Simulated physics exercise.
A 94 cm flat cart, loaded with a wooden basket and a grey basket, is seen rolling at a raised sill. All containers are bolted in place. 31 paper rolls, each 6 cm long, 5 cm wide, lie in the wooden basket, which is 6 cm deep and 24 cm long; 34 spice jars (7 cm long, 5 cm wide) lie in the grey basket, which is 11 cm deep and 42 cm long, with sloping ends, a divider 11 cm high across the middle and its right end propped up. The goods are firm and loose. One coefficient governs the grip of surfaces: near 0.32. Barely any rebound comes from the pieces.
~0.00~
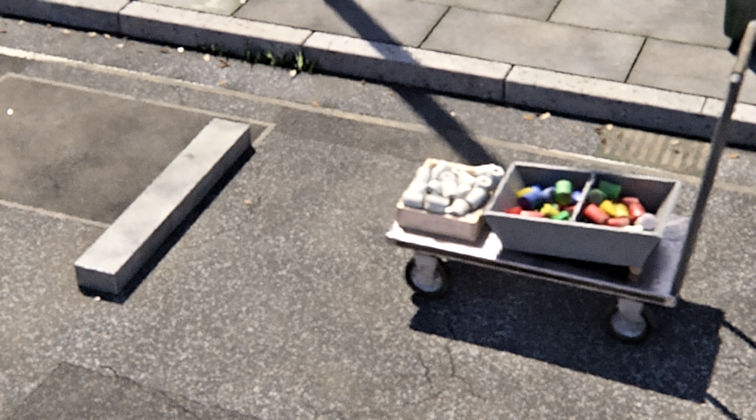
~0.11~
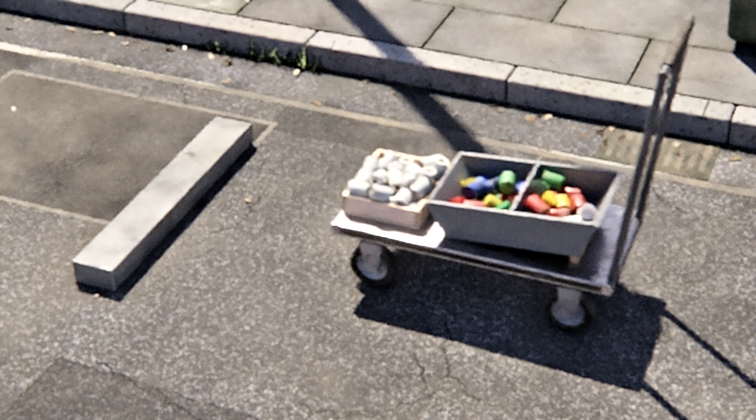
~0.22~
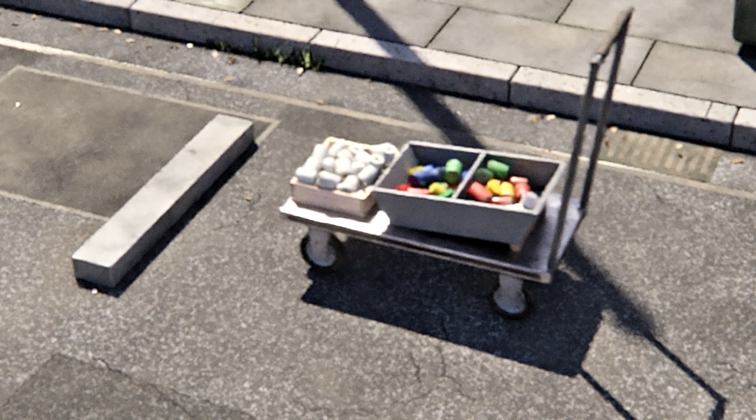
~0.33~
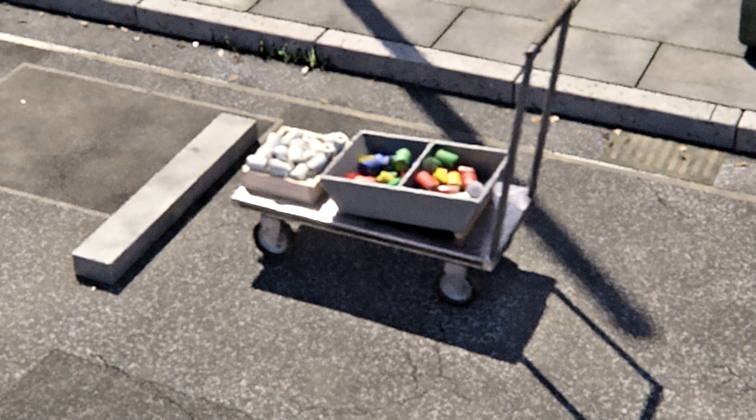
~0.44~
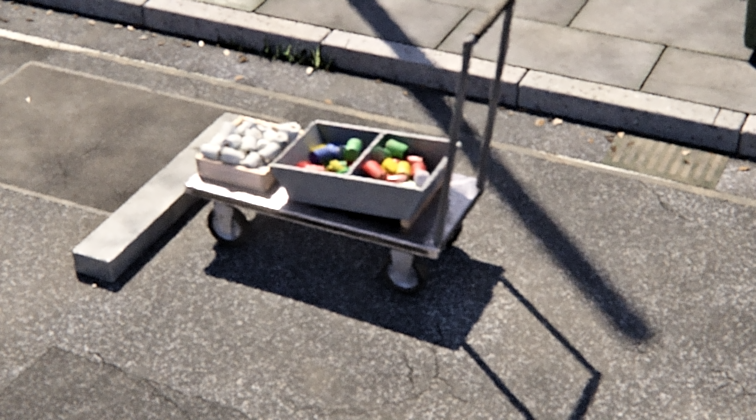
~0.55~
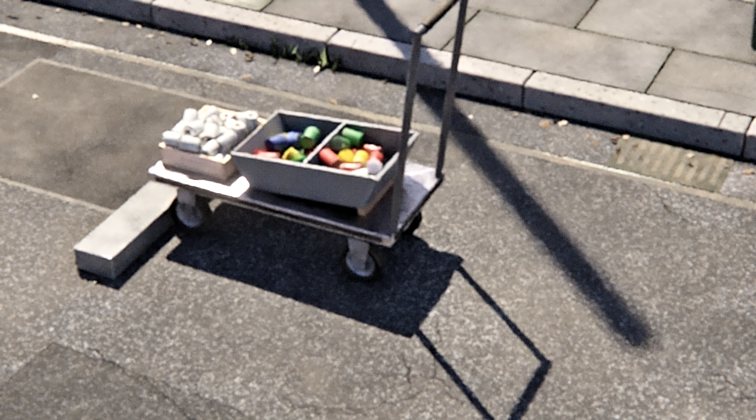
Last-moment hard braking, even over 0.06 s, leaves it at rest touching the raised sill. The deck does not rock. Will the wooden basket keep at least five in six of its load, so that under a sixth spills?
No, over a sixth spills.
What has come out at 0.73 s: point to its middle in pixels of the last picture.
Centre estimate: Around (174, 119).
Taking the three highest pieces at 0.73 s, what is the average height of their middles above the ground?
Some 74 cm up.
After 0.61 s, 4 of 31 out of the wooden basket and 0 of 34 out of the grey basket.
After 0.73 s, 10 of 31 out of the wooden basket and 0 of 34 out of the grey basket.
After 0.96 s, 11 of 31 out of the wooden basket and 0 of 34 out of the grey basket.
Outcome (at 1.46 s), 11 of 31 out of the wooden basket and 0 of 34 out of the grey basket. Asked share, 11 of 31, 35 per cent.
